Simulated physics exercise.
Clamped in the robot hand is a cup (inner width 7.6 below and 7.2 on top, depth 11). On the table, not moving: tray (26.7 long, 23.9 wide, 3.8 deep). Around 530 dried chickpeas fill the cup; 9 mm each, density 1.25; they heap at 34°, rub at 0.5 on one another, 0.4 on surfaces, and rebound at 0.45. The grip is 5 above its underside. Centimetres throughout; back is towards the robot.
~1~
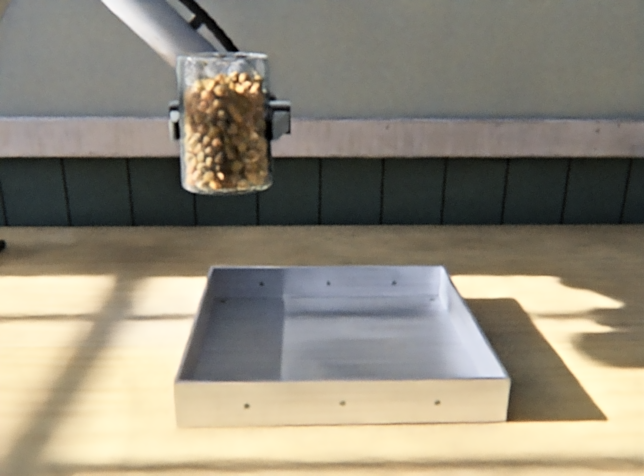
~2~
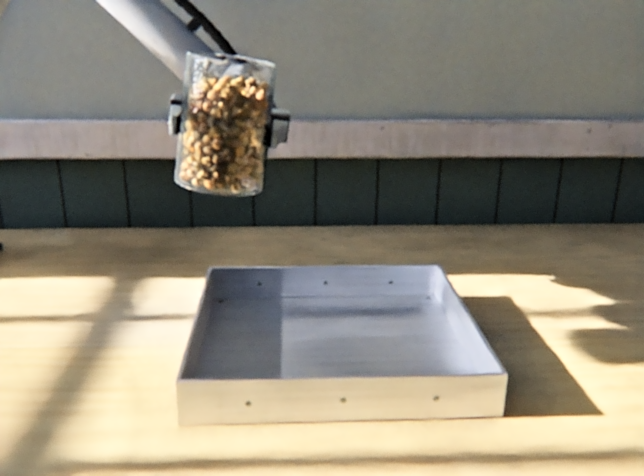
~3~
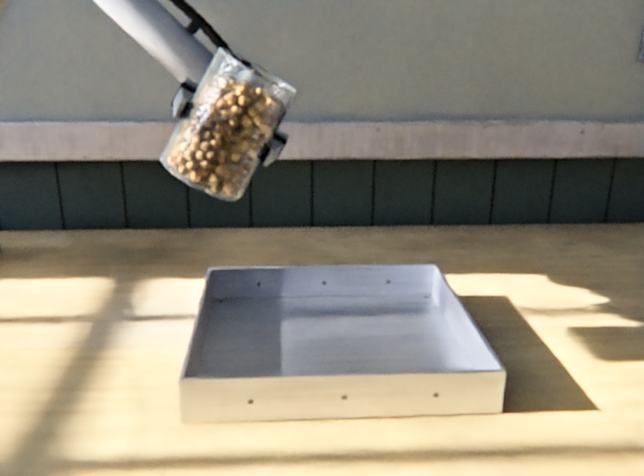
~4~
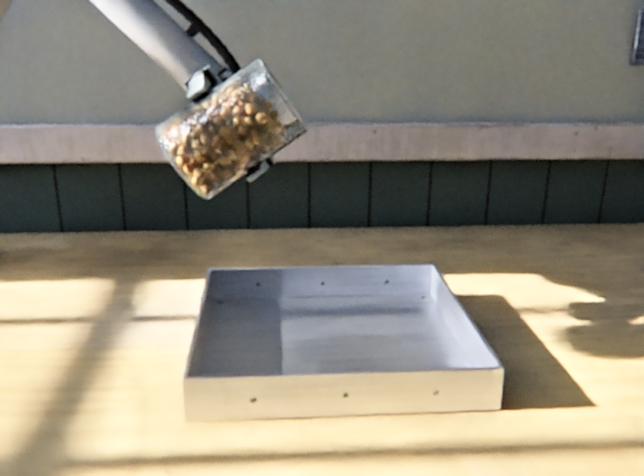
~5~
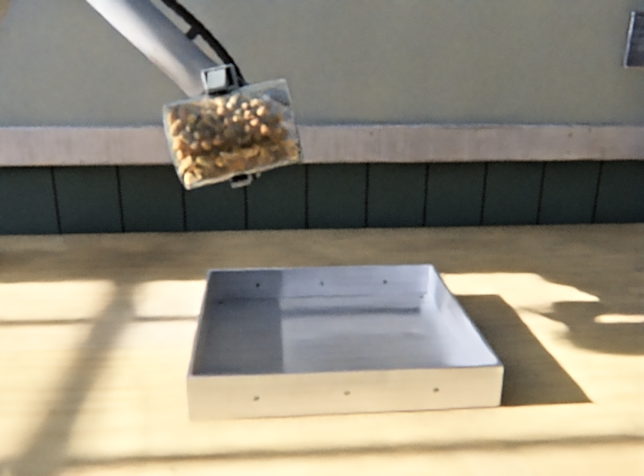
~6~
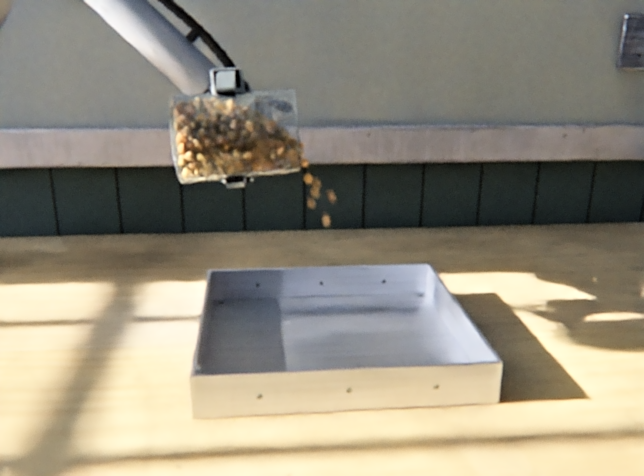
On a sunlit wooden table sits a shallow open tray, while above it a robot arm tilts a clear cup of dried chickpeas steadily to the right until it lies nearly sideways and a few chickpeas drop from its mouth.
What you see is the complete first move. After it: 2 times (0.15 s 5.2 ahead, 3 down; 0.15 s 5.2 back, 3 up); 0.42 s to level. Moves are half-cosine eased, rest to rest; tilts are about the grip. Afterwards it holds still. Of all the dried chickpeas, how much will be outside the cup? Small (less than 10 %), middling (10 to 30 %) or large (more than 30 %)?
Share outside the cup: Large (more than 30 %).
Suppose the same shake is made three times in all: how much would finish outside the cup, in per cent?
It would be near 60 per cent.
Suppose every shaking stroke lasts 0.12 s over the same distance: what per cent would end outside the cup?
In that case some 55 per cent.
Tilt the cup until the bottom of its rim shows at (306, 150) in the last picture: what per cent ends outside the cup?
About 20 per cent.
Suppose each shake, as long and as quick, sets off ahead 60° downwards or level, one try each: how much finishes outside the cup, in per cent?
About 20 and 75 per cent.
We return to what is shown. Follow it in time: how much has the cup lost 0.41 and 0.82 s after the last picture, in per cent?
About 30, 50.
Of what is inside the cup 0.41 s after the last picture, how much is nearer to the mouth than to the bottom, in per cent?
Roughly 30 per cent.
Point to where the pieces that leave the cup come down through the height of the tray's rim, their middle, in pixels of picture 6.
Around (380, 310).
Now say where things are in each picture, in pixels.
In the first picture, cup middle at (225, 123), level; upper third of the load around (225, 103), from x 185 to 265, top at y 80; 527 in the cup.
In the second picture, cup middle at (226, 125), tilted 8° forward; upper third of the load around (226, 105), from x 185 to 265, top at y 85.
In the third picture, cup middle at (229, 127), tilted 30° forward; upper third of the load around (230, 110), from x 170 to 275, top at y 85.
In the fourth picture, cup middle at (232, 130), tilted 56° forward; upper third of the load around (231, 114), from x 170 to 280, top at y 90.
In the fifth picture, cup middle at (234, 134), tilted 78° forward; upper third of the load around (225, 117), from x 175 to 290, top at y 100.
In the sixth picture, cup middle at (236, 136), tilted 86° forward; upper third of the load around (218, 121), from x 180 to 330, top at y 105; 521 in the cup, 6 in flight or on a rim.
Then, 0.41 s later, tilted 86° forward, highest piece 23 above the table; 371 in the cup, 131 in the tray, 25 in flight or on a rim.
Then, 0.82 s later, tilted 41° forward, highest piece 26 above the table; 271 in the cup, 253 in the tray, 1 on the table or floor, 2 in flight or on a rim.
Then, 1.22 s later, level, highest piece 24 above the table; 271 in the cup, 255 in the tray, 1 on the table or floor.
Then, 2.27 s later, level, highest piece 24 above the table; 271 in the cup, 255 in the tray, 1 on the table or floor.
At rest, 271 in the cup, 255 in the tray, 1 on the table or floor. That is 49 % outside the cup.
